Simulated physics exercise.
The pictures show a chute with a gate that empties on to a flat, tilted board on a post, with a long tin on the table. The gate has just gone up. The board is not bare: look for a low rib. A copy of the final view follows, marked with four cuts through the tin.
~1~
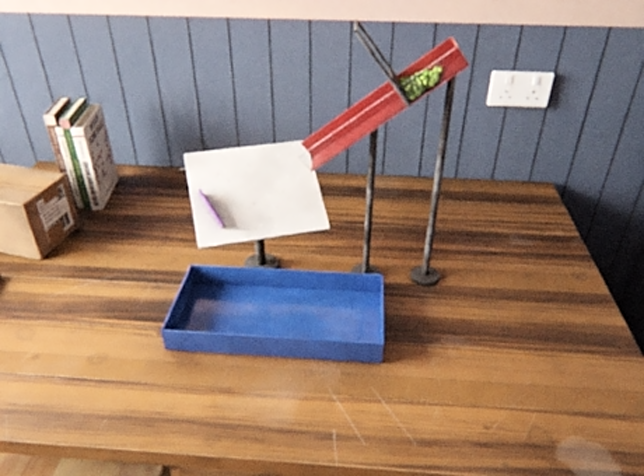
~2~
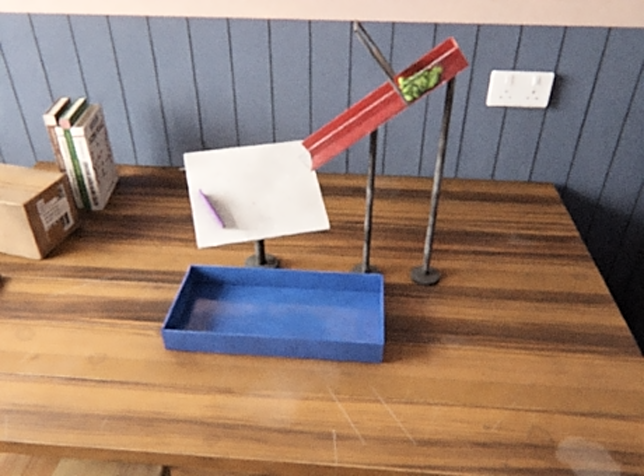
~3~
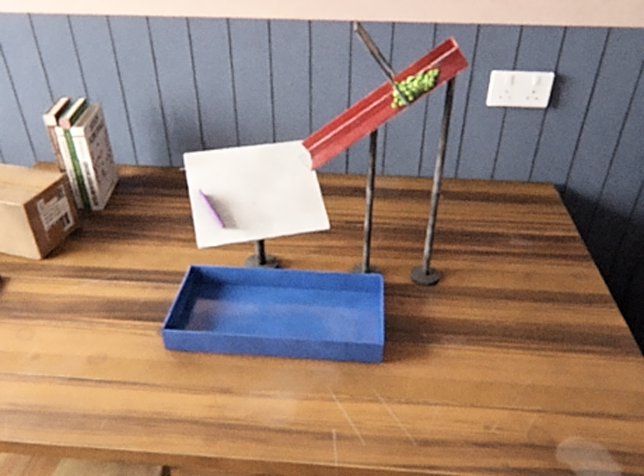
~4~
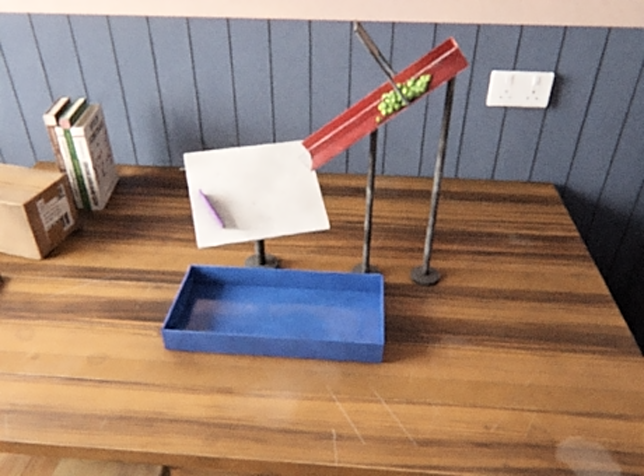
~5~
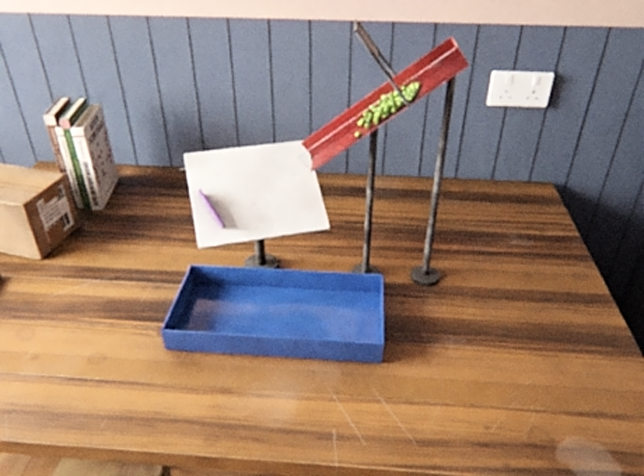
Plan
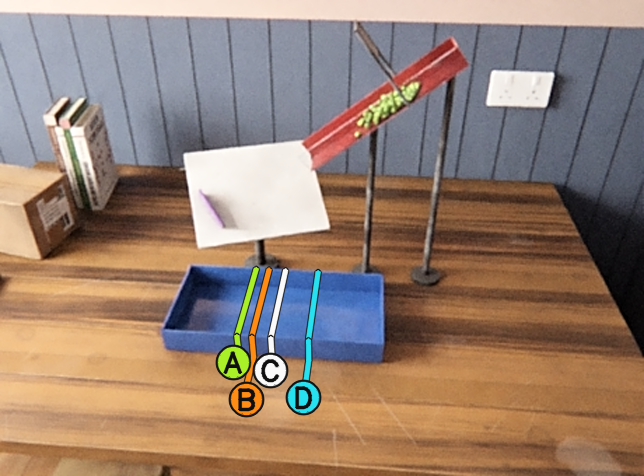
We see a cluster of small green pieces near the top of a sloping red chute, above a tilted white board with a purple strip and an empty blue tray; the pieces slide partway down leftward, spreading out slightly.
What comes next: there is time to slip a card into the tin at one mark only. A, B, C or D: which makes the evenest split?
I would pick line A.
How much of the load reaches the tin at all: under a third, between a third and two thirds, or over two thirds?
Over two thirds.
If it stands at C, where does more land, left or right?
The left side.
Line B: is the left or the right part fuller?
More lands on the left.
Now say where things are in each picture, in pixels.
In the first picture, load behind the gate at (415, 83), dried peas; lip of the chute at (312, 165), sloping fairly steeply.
In the second picture, middle of the board at (256, 190), tilted fairly steeply; middle of its low edge at (266, 237); of its high edge at (247, 147).
In the third picture, front corners of the tin at (162, 330) and (383, 343), empty; front of the load at (394, 105).
In the fourth picture, middle of the load at (400, 95); its front at (379, 120), about a quarter of the way to the lip; rib from (200, 189) to (223, 224).
In the fifth picture, middle of the load at (390, 106); its front at (358, 134), about half of the way to the lip.
On the marked copy, line A crosses the front rim at (237, 335); line B crosses the front rim at (252, 336); line C crosses the front rim at (270, 337); line D crosses the front rim at (308, 339).
For line A, of what is caught, about two thirds on the left of the divider, about a third on the right.
For line B, of what is caught, most on the left of the divider, a small part on the right.
For line C, of what is caught, most on the left of the divider, a small part on the right.
For line D, of what is caught, nearly all on the left of the divider, a stray few on the right.
